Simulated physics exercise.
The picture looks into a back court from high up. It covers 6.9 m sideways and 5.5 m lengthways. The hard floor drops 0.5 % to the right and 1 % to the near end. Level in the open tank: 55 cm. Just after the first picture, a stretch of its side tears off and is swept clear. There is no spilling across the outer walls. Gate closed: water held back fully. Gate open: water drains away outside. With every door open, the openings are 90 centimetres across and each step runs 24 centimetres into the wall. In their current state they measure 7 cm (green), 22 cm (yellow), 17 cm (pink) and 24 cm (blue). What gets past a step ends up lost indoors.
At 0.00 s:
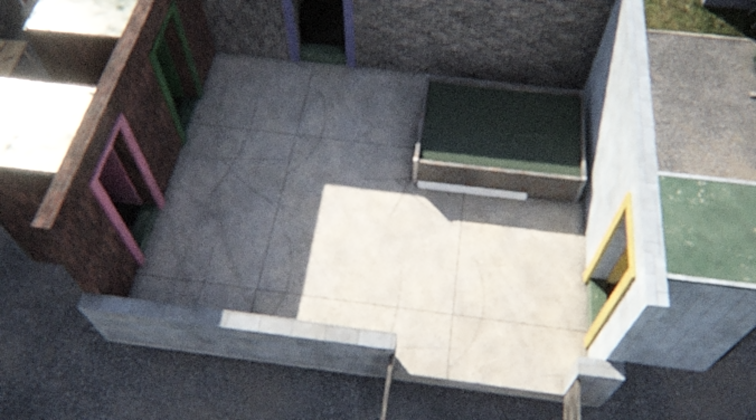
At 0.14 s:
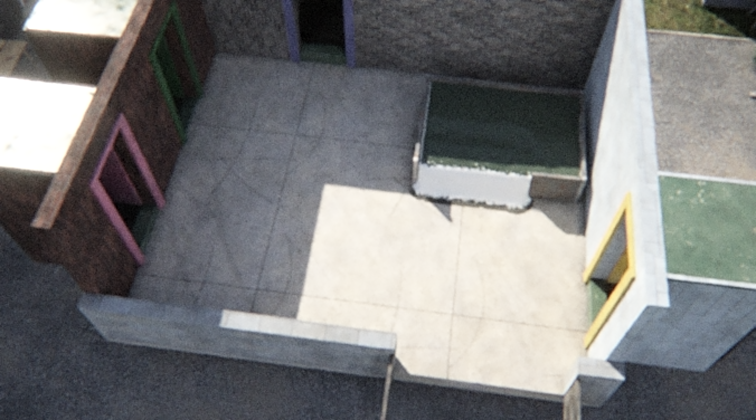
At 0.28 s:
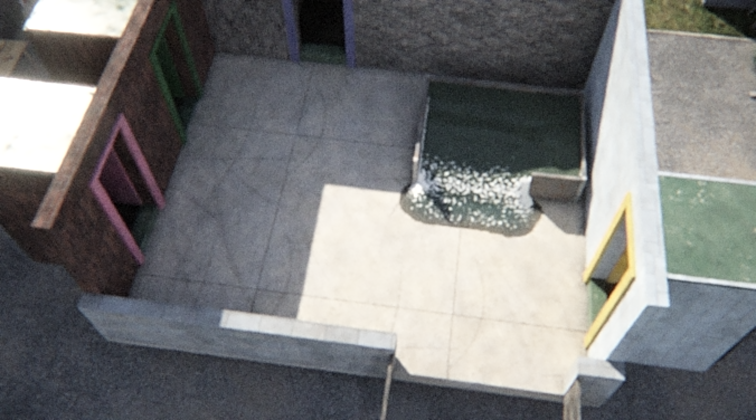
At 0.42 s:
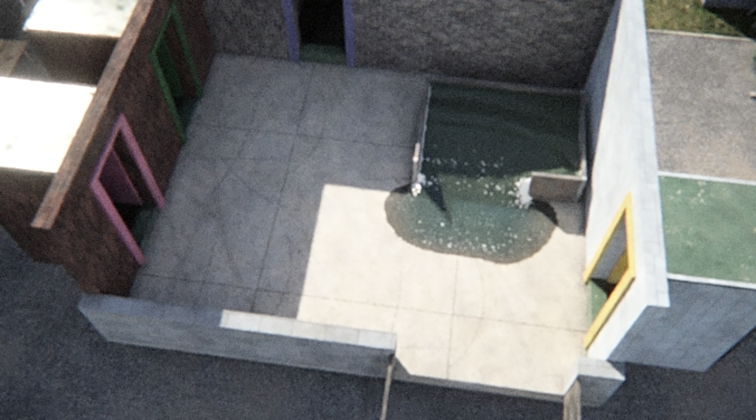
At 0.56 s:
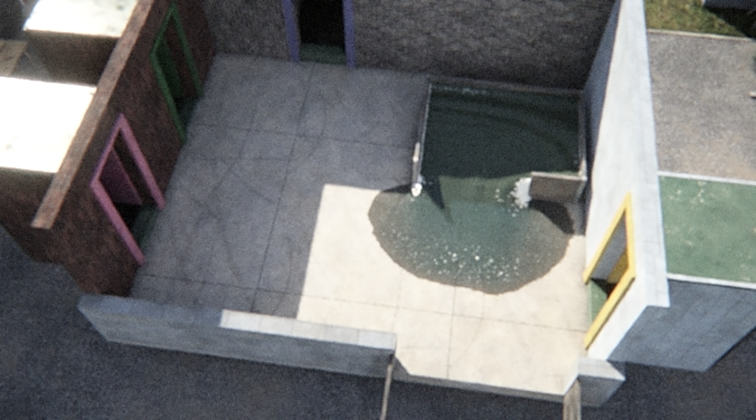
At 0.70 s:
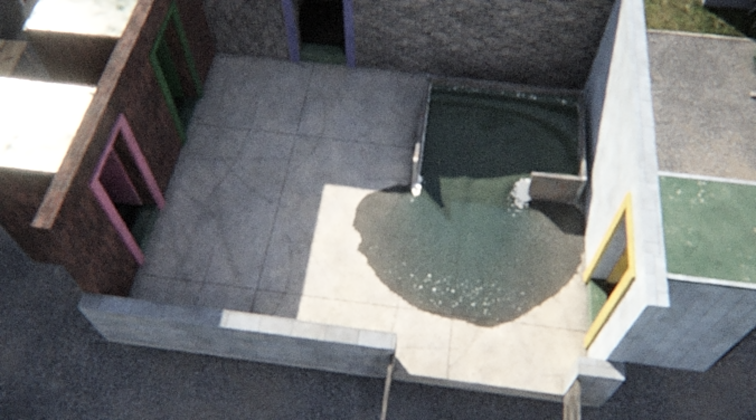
Water bursting through the broken side of an open tank, pouring out and spreading across the pale floor of a walled court.
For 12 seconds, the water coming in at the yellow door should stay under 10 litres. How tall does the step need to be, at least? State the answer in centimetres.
Close to 5.5 cm is just enough.
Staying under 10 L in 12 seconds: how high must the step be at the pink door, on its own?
About 7.5 cm at pink.
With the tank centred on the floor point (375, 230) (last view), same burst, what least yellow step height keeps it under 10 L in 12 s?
About 12.5 cm.
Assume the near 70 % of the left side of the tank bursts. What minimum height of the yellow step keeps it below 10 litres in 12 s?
About 8.5 centimetres.
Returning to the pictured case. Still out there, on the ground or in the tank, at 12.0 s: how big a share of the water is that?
I'd estimate some 42 in a hundred.
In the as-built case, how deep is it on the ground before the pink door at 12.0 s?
Some 3.0 cm.
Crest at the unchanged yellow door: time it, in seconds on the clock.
Some 1.6 s, more or less.
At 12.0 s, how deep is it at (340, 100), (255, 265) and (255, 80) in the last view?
Taking the spots in order: About 3, 3 and 2 centimetres.
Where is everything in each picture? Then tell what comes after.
The first frame shows still water, 55 cm deep, in the open tank at (501, 129); the yellow door at (605, 281) is dry.
In the second frame, the front is at (505, 207), 0.3 m from the gap at (472, 180); 0.4 m2 of floor is wet, 55 cm left at the back.
In the third frame, water pours out at (472, 182) and has run 0.7 m, to (441, 222); about 10 cm deep outside, 55 cm at the back.
In the fourth frame, water pours out at (472, 183) and has run 1.3 m, to (491, 257); about 9 cm deep outside, 55 cm at the back.
In the fifth frame, the gap is at (472, 183), the front 1.8 m out at (485, 288); the back of the open tank holds 50 cm.
In the sixth frame, the front is at (475, 319), 2.3 m from the gap at (472, 183); 5.7 m2 of floor is wet, 46 cm left at the back; 0.6 m in a straight line remain to the yellow door at (605, 281).
After 1.4 s water covers 35 % of the floor, deepest (28 cm) near (440, 193); 7 cm at the yellow door, 0 litres in over its 22 cm step.
After 3.0 s water covers 45 % of the floor, deepest (22 cm) near (372, 352); 6 cm at the yellow door, 0 litres in over its 22 cm step.
After 12.0 s water covers 95 % of the floor, deepest (6 cm) near (415, 138); 3 cm at the yellow door, 0 litres in over its 22 cm step.
At the yellow door as built, the water arrived by 1.1 s and peaked near 8 cm at 1.6 s.
With a step of 4.5 cm, 19 litres would have come in within the 12 s; with 6 cm, 5 litres. So under 10 litres takes about 5.5 cm.
